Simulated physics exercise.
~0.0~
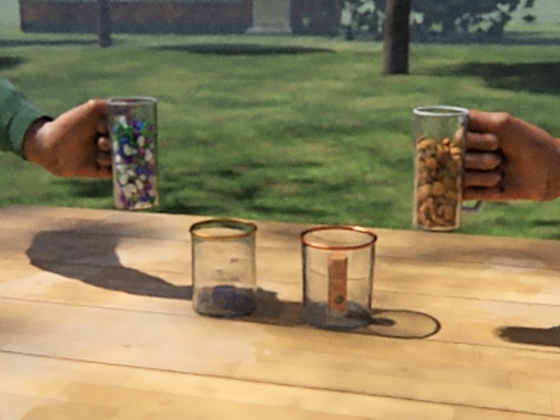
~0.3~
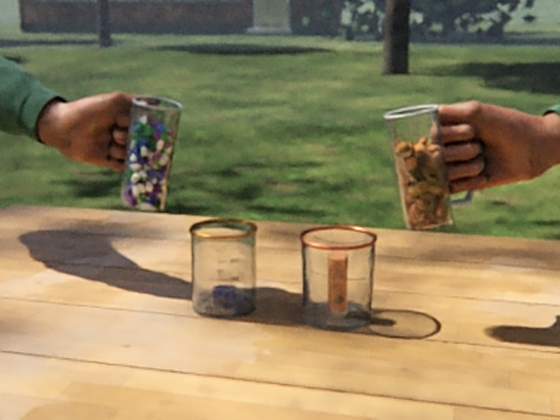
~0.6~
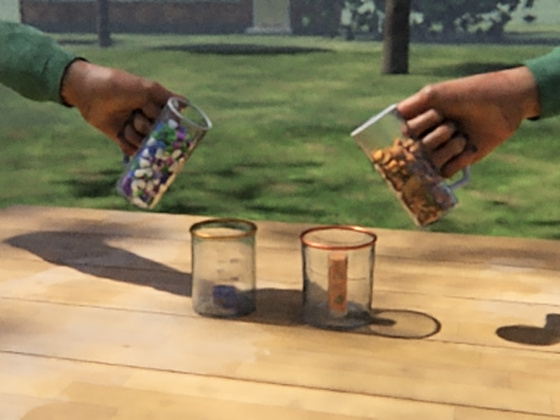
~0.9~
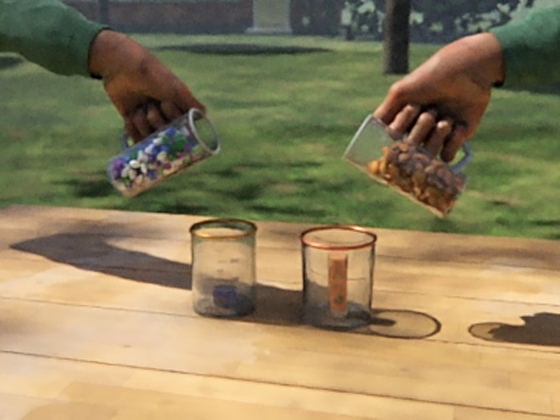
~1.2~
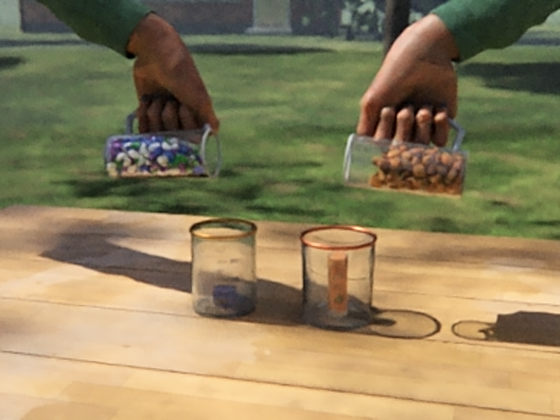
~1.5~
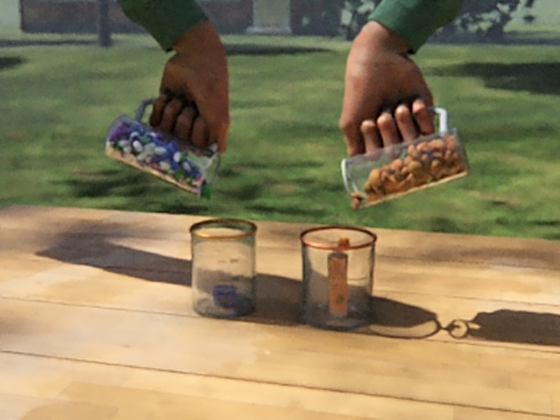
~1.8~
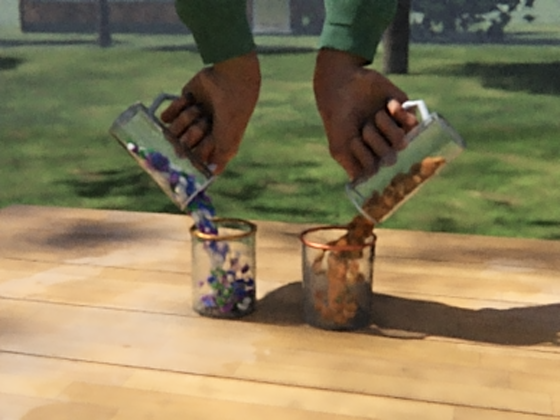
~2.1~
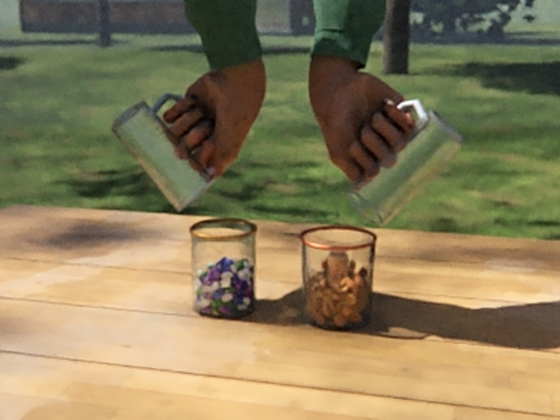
On a sunlit wooden table with grass and trees behind it, two hands in green sleeves hold up clear mugs, the left full of small purple, white and green pieces, the right of orange-brown chunks. Below stand two glass containers, a small dark object in the left and an upright orange-brown one in the right. The hands move inward and tip the mugs onto their sides, then further over. Both loads pour down into the containers until the mugs are empty. Each container ends about half full, the left object covered, the right one still showing above its pile.
